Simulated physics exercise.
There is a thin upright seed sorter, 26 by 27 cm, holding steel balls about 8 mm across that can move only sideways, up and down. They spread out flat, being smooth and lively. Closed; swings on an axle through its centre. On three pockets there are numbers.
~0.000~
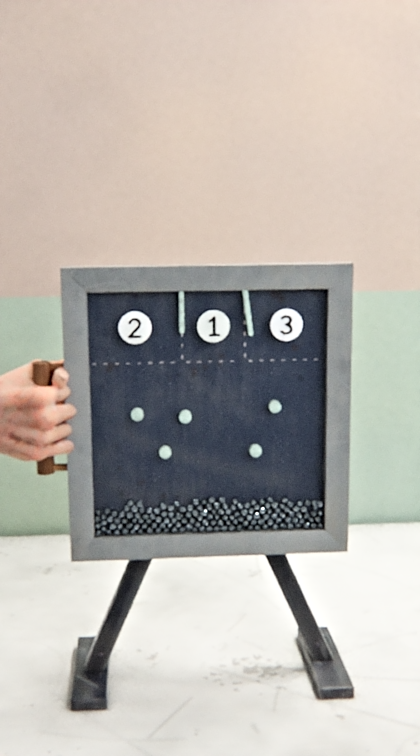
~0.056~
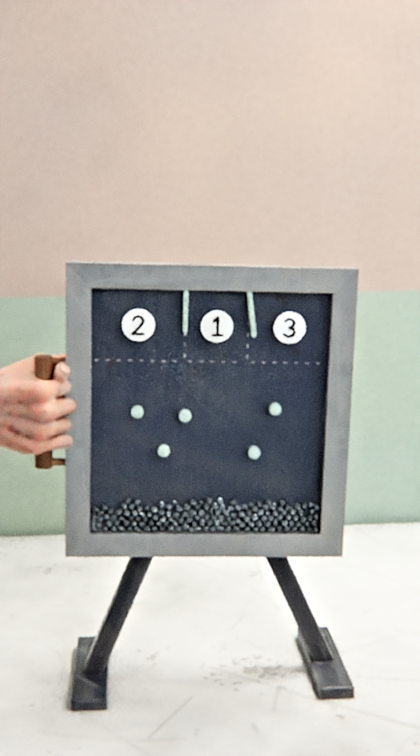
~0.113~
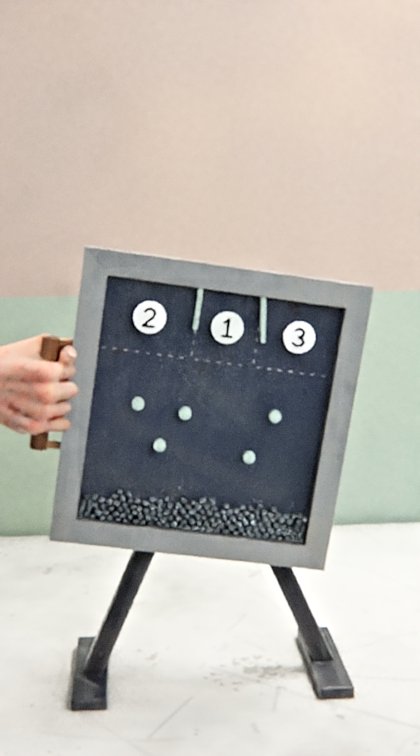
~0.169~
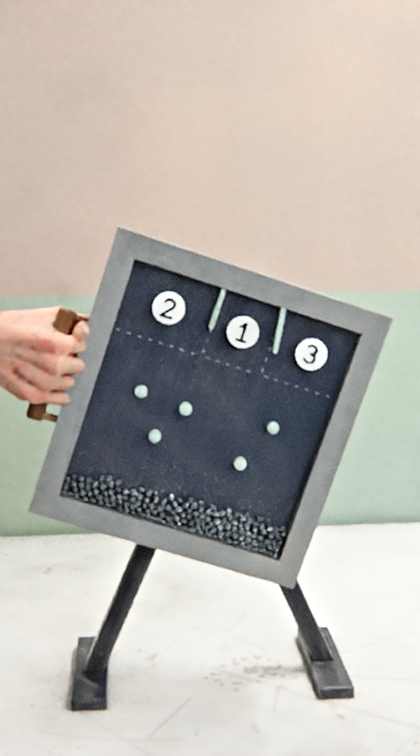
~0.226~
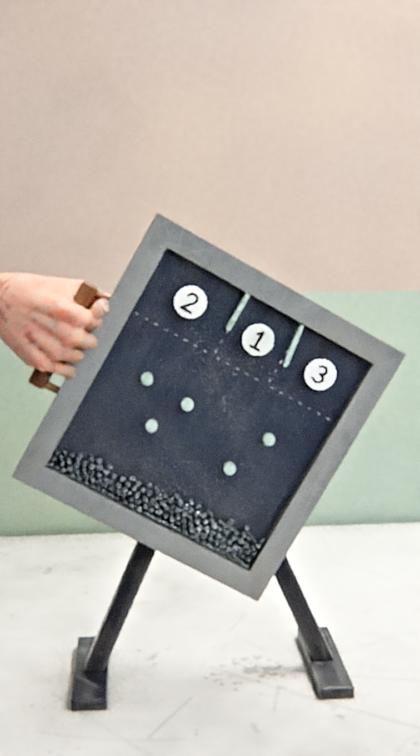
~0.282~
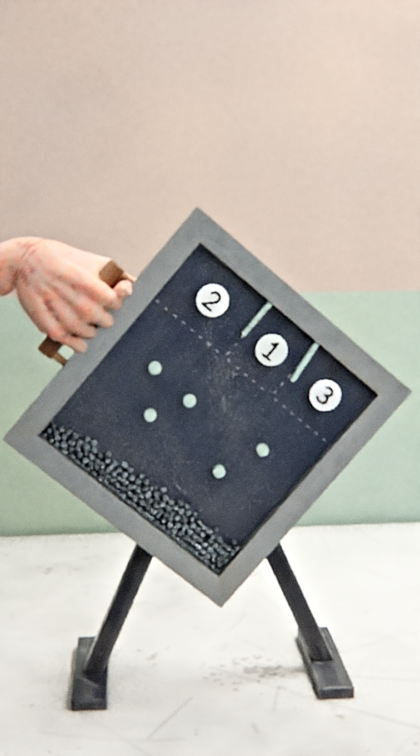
A hand on the left turns a framed board of small dark balls steadily clockwise.
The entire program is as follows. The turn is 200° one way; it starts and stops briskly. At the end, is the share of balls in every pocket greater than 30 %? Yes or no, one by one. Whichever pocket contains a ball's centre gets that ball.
Pocket 1: Yes, greater. Pocket 2: No, not greater. Pocket 3: Yes, greater.
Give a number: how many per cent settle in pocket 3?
Around 55 in a hundred.
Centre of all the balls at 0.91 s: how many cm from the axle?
About 7 cm left and 10 cm below.
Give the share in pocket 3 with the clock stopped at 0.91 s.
I'd say near 65 in a hundred.
After 0.60 s, it stands 102° clockwise; the balls' middle is 9 cm left of and 7 cm below the centre; nothing in the marked areas.
After 0.91 s, it stands 162° clockwise; the balls' middle is 7 cm left of and 10 cm below the centre; no. 3, 65 %.
After 1.18 s, it has come round 200° clockwise; the balls' middle is 10 cm left of and 7 cm below the centre; no. 1, 25 %, no. 3, 65 %.
All still by 2.4 s, it has come round 200° clockwise; no. 1, 40 %, no. 2, 5 %, no. 3, 55 %.
